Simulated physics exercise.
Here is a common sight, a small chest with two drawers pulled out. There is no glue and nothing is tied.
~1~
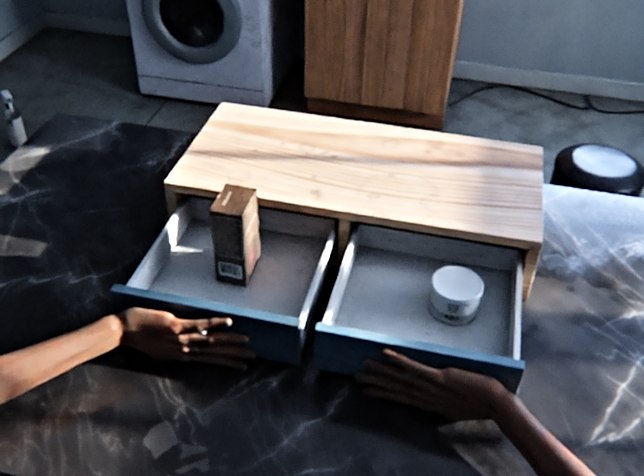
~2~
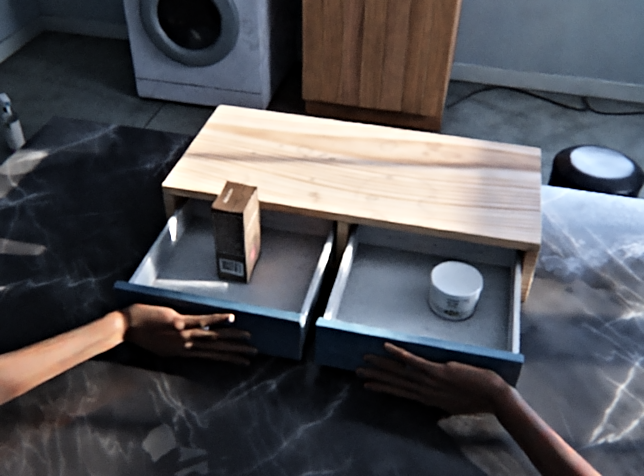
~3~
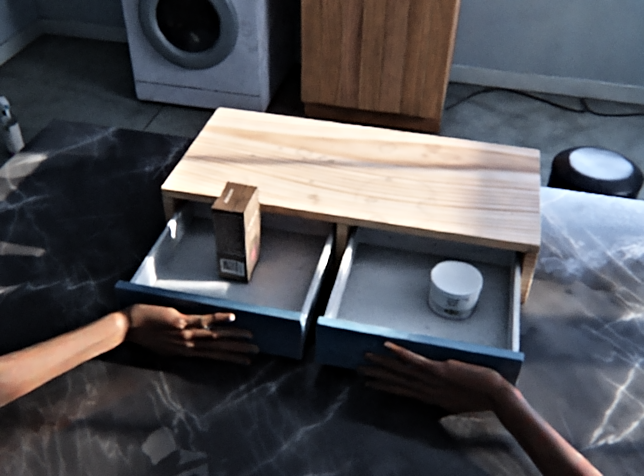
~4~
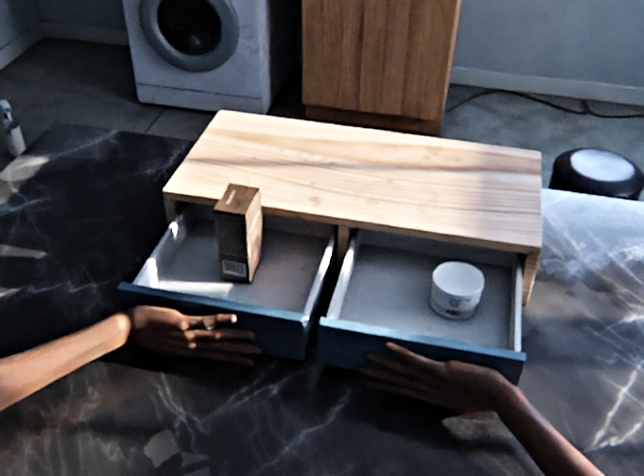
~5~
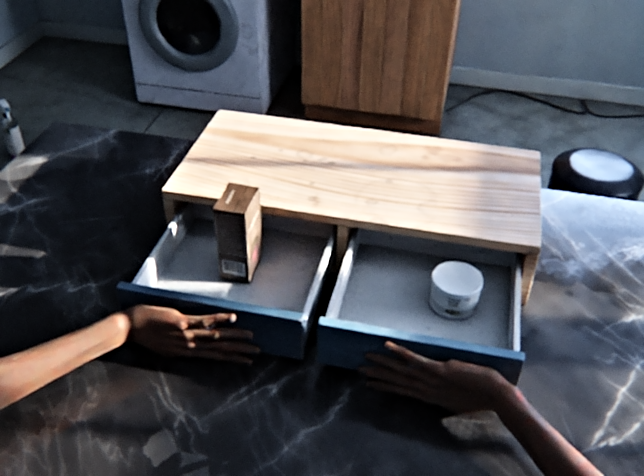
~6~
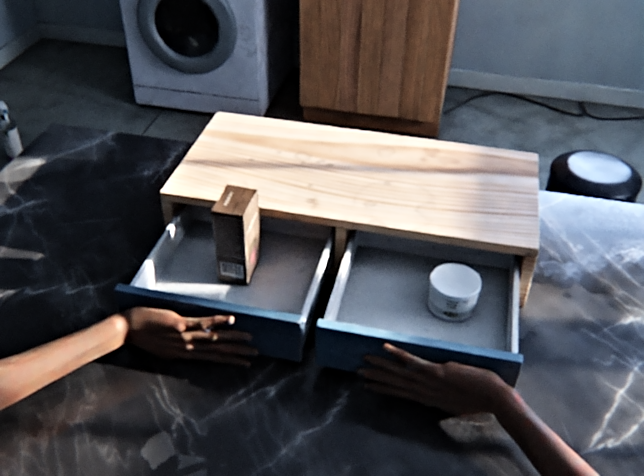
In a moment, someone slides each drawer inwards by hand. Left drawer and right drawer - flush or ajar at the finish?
Finish - left drawer ajar; right drawer flush.
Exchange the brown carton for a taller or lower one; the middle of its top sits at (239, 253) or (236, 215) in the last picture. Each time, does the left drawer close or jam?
Lab note - left drawer: Fully closed; held open.
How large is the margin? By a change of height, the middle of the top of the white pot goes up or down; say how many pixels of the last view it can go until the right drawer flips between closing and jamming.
You'd need to go up by roughly 12 pixels to hit the edge.
Then, 0.34 s after the last picture, left drawer starting in; right drawer starting in.
Then, 0.54 s after the last picture, left drawer about half in; right drawer about half in.
Then, 0.74 s after the last picture, left drawer stopped, still ajar; right drawer nearly in.
At rest, the left drawer will not close; the right drawer goes all the way in.
